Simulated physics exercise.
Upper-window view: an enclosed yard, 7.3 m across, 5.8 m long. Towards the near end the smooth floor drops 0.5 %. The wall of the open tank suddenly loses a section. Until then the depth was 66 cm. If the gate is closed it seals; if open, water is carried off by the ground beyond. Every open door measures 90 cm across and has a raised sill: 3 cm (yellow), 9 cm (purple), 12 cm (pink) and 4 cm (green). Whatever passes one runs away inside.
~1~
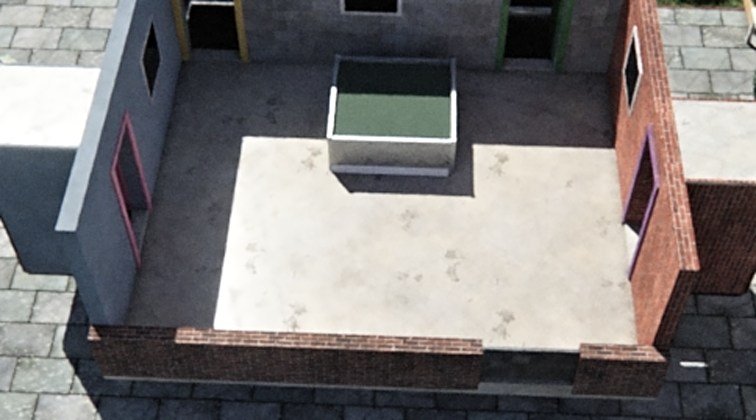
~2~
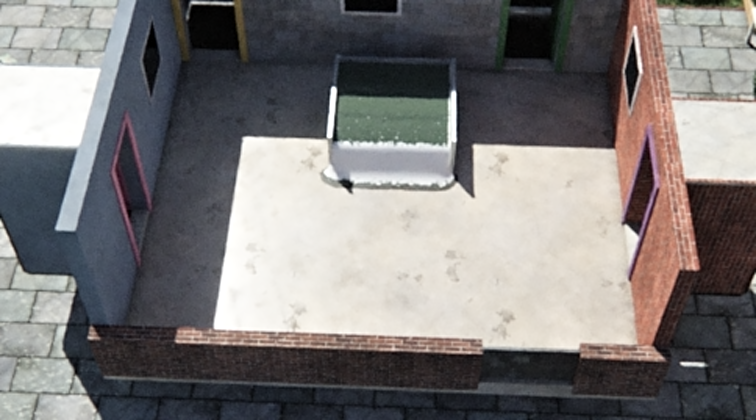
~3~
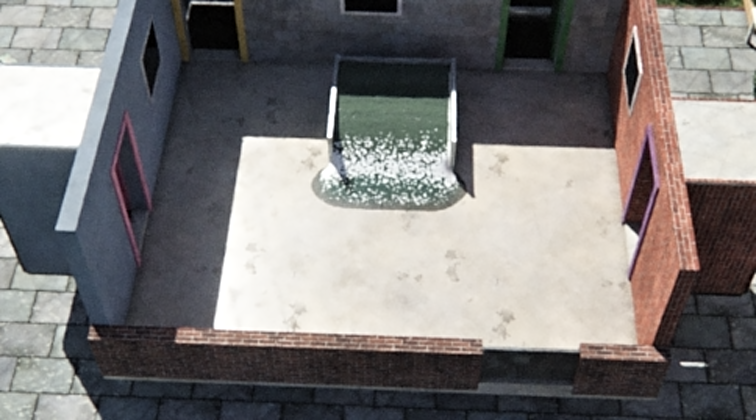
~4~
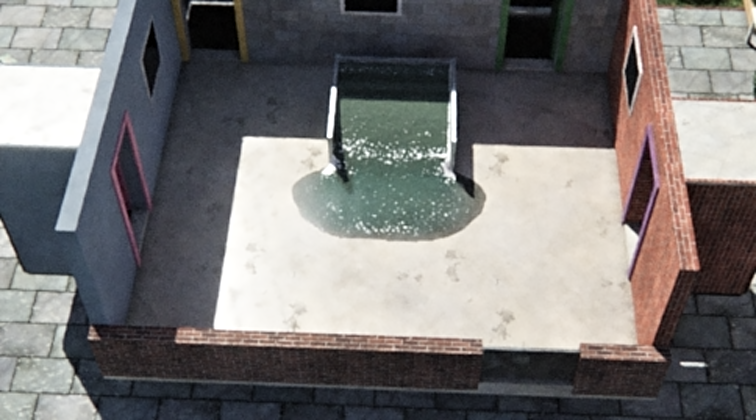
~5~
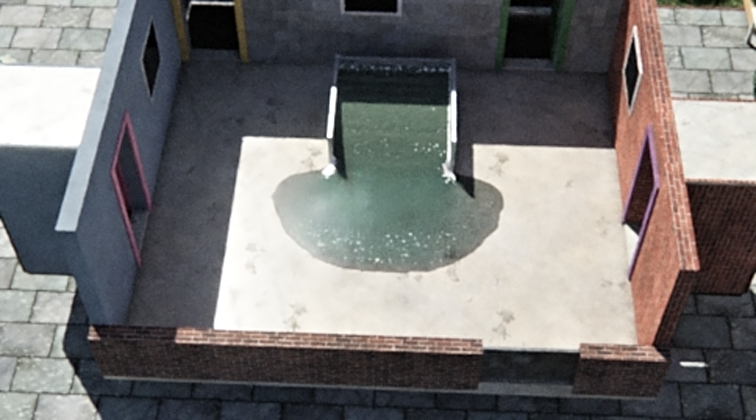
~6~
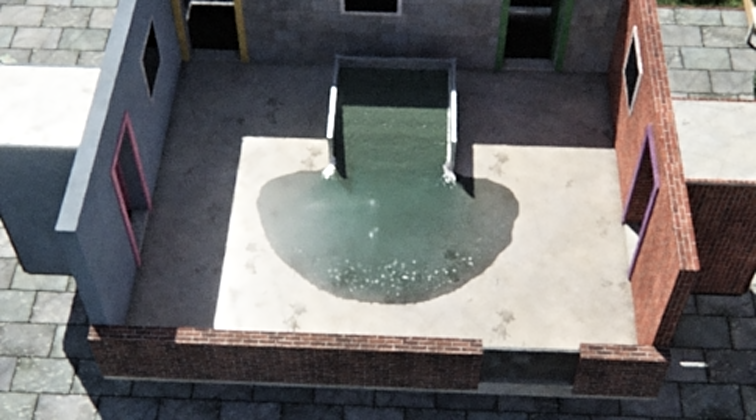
In a walled yard, water bursts from an open tank's front and spreads across the pale floor.
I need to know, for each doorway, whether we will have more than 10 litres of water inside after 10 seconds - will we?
One by one: The yellow door lets the inflow top the limit; the purple door holds the inflow within the limit; the pink door holds the inflow within the limit; the green door lets the inflow top the limit.
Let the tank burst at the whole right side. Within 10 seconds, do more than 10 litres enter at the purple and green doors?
Purple: Exceeding the limit; green: Exceeding the limit.
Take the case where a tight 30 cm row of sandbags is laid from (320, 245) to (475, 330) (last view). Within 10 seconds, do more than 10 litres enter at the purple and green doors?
Result: Purple door beyond the limit; green door beyond the limit.
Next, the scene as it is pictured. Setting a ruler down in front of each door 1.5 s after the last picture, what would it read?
You'd see yellow at 0 cm, purple at 0 cm, pink at 0 cm and green at 0 cm.
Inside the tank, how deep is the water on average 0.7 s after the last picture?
The average depth is around 29 cm.
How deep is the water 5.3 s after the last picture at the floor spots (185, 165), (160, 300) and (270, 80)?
First 4 cm, then 10 cm, then 2 cm.
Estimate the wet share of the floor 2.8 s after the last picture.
Around 50 per cent wet.
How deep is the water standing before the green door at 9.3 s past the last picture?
About 7.0 cm.
Then, 0.7 s after the last picture water covers 40 % of the floor and is deepest (32 cm) near (376, 363); yellow door not reached, purple door not reached, pink door not reached, green door not reached.
Then, 1.5 s after the last picture water covers 45 % of the floor and is deepest (31 cm) near (351, 351); yellow door not reached, purple door not reached, pink door not reached, green door not reached.
Then, 2.8 s after the last picture water covers 50 % of the floor and is deepest (28 cm) near (635, 373); yellow door not reached, purple door 8 cm at the sill, 0 L in, pink door 8 cm at the sill, 0 L in, green door not reached.
Then, 5.3 s after the last picture water covers 95 % of the floor and is deepest (12 cm) near (120, 353); yellow door 8 cm at the sill, 7 L in, purple door 8 cm at the sill, 1 L in, pink door 8 cm at the sill, 0 L in, green door 8 cm at the sill, 1 L in.
Then, 9.3 s after the last picture water covers 100 % of the floor and is deepest (12 cm) near (369, 83); yellow door 7 cm at the sill, 73 L in, purple door 4 cm at the sill, 1 L in, pink door 4 cm at the sill, 0 L in, green door 7 cm at the sill, 37 L in.
